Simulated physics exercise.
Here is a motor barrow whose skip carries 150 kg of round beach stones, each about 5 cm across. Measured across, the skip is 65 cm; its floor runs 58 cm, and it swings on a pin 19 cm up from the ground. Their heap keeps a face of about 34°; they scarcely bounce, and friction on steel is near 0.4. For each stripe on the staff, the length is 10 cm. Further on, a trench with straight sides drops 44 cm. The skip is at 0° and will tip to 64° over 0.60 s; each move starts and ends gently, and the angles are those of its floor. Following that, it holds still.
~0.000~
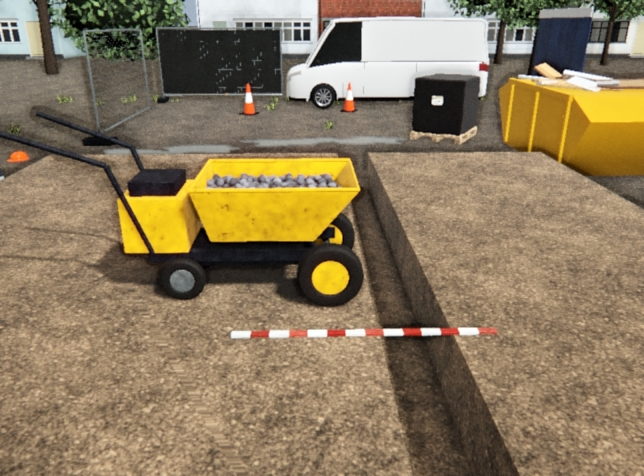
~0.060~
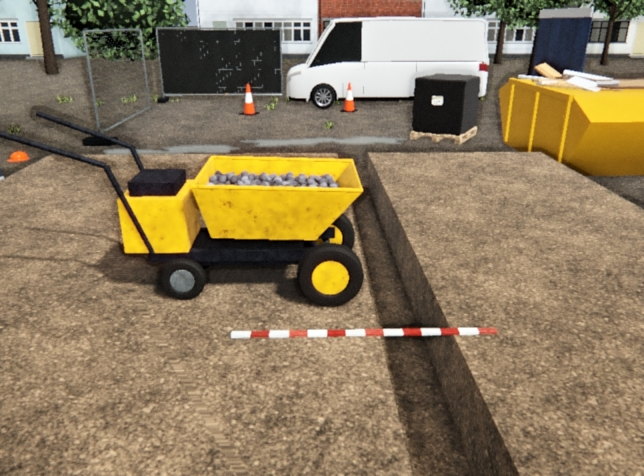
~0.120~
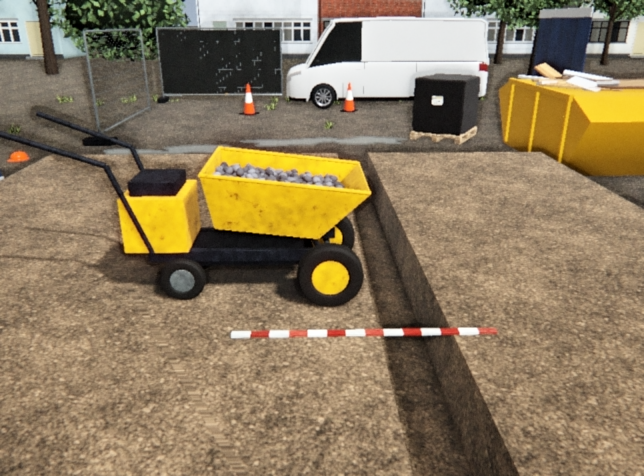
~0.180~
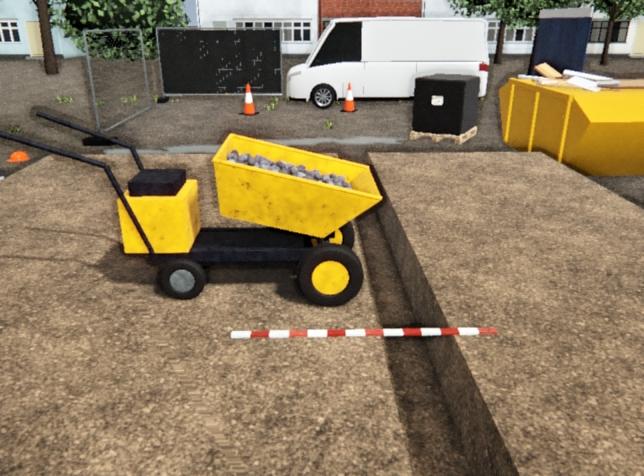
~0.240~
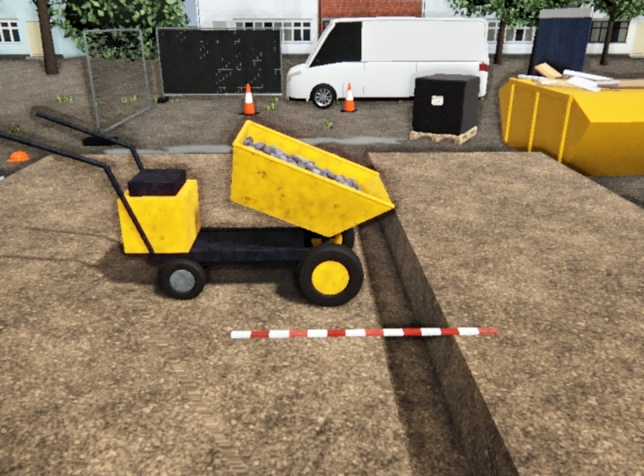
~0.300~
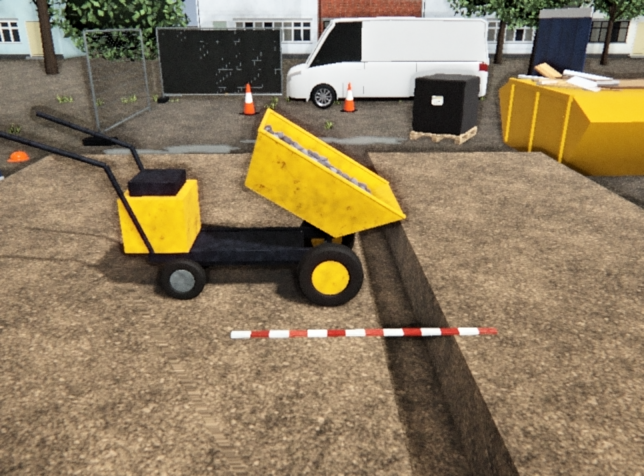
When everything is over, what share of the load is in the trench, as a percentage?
Close to 23 in a hundred.
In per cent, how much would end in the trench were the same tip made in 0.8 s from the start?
My guess is near 30 percent.
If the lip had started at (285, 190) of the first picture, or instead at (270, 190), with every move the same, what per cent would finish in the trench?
It'd be around 90 per cent and after that around 85 per cent.
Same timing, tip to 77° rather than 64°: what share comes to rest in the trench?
Roughly 15% would end there.
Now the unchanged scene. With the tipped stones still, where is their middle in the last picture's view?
I'd put it close to (472, 276).
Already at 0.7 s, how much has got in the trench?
Around 5 per cent of it.
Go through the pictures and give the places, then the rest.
Lip at (359, 190), floor tilted 0°, highest stones at (250, 180), in the first picture.
The skip is at 2°, its lip at (362, 191); the top of the load is at (252, 178); the stones move at 0.5 m/s on average, in the second picture.
The skip is at 7°, its lip at (370, 193); the top of the load is at (232, 170); the stones move at 0.9 m/s on average, in the third picture.
Lip at (381, 199), floor tilted 14°, highest stones at (236, 157); the stones move at 1.2 m/s on average, in the fourth picture.
Lip at (393, 207), floor tilted 23°, highest stones at (252, 144); the stones move at 1.4 m/s on average, in the fifth picture.
Lip at (404, 217), floor tilted 32°, highest stones at (270, 132); the stones move at 1.5 m/s on average, in the sixth picture.
After 0.4 s the floor is at 54°; 100 % in the skip; the foremost stones are at (404, 228).
After 0.7 s the floor is at 64°; 85 % in the skip, 3 % in the trench, 12 % past the trench; the foremost stones are at (466, 268).
After 1.0 s the floor is at 64°; 26 % in the skip, 3 % in the trench, 71 % past the trench; the foremost stones are at (591, 280).
After 3.0 s the floor is at 64°; 0 % in the skip, 23 % in the trench, 77 % past the trench; the foremost stones are past the picture's edge.
